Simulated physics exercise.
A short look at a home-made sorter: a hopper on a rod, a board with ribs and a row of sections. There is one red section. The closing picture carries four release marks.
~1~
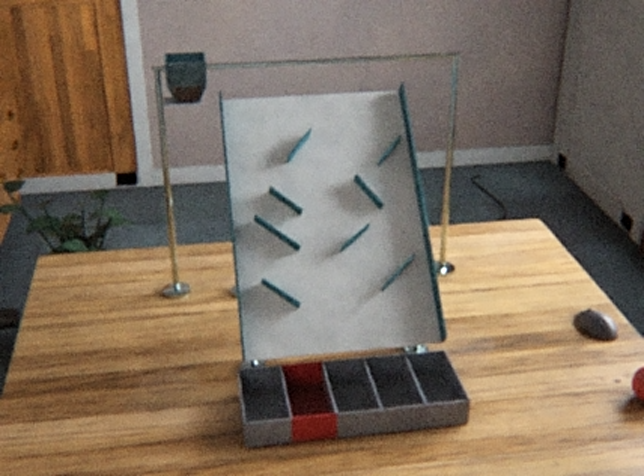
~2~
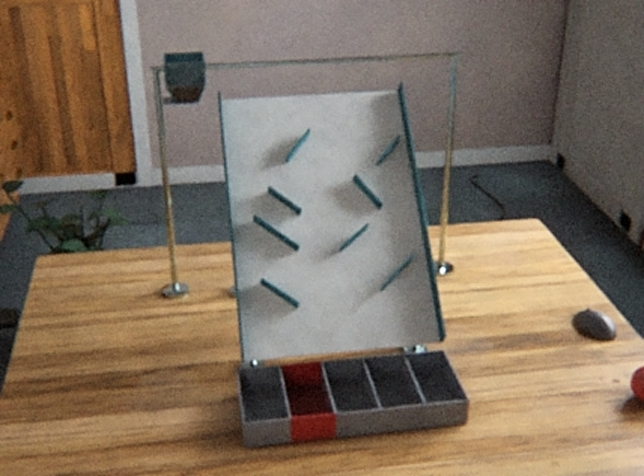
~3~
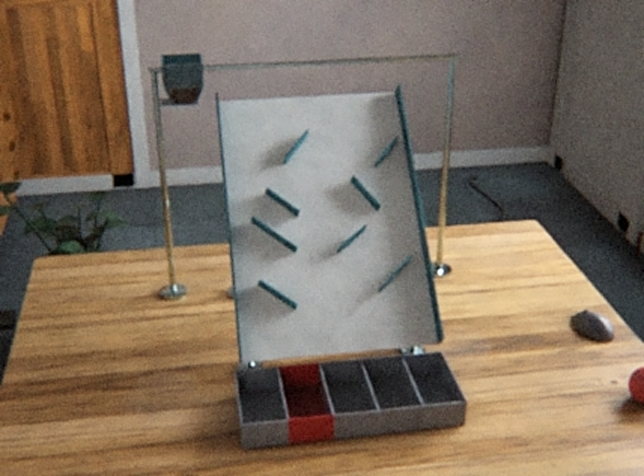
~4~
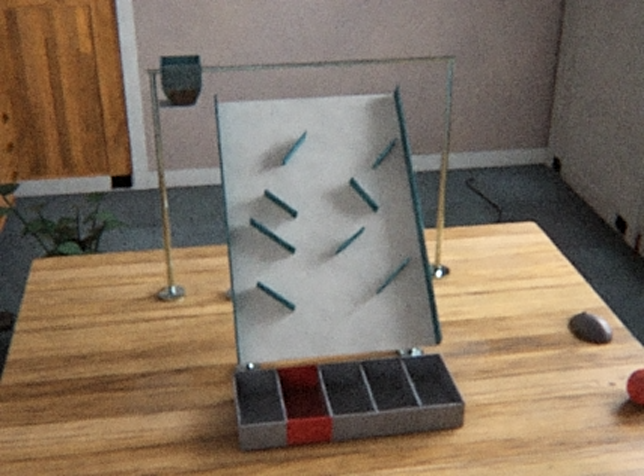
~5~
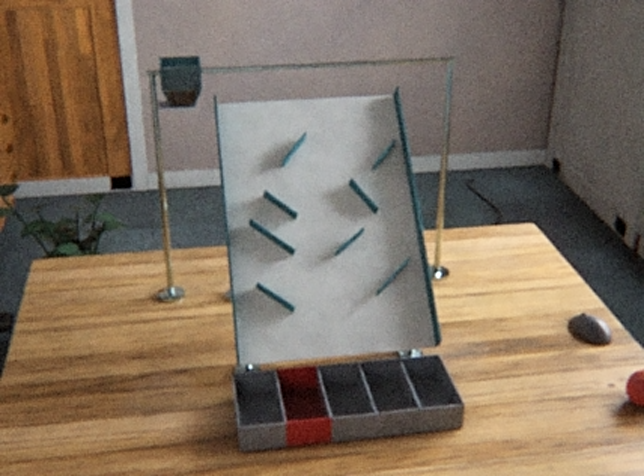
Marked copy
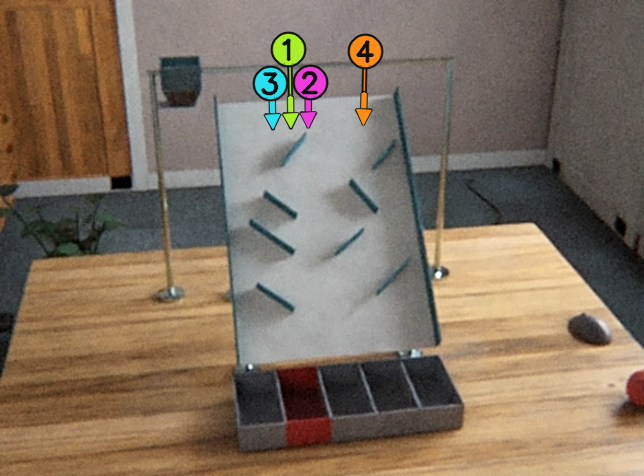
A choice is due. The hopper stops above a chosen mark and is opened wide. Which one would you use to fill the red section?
2 works best here.
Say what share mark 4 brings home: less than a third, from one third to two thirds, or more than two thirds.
It is less than a third.
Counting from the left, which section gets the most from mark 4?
The fifth.
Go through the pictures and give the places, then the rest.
The first frame shows hopper near (187, 95), allspice berries, door shut.
The second frame shows ribs (288, 157) to (310, 128), (379, 160) to (400, 135), (269, 186) to (301, 210).
The third frame shows ribs (353, 176) to (380, 206), (252, 217) to (297, 248), (340, 249) to (366, 225).
The fourth frame shows ribs (257, 281) to (296, 307), (379, 290) to (410, 257).
The fifth frame shows red section near (309, 431), number 2 of 5 from the left.
On the marked copy, mark 1 meets the board at (290, 122); mark 2 meets the board at (308, 121); mark 3 meets the board at (272, 123); mark 4 meets the board at (363, 119).
With 1, a small share in the red section, the bulk in other sections, a small share outside the box.
With 2, close to a third in the red section, close to half in other sections, a small share outside the box.
With 3, a small share in the red section, the bulk in other sections, a small share outside the box.
With 4, a small share in the red section, the bulk in other sections, a small share outside the box.
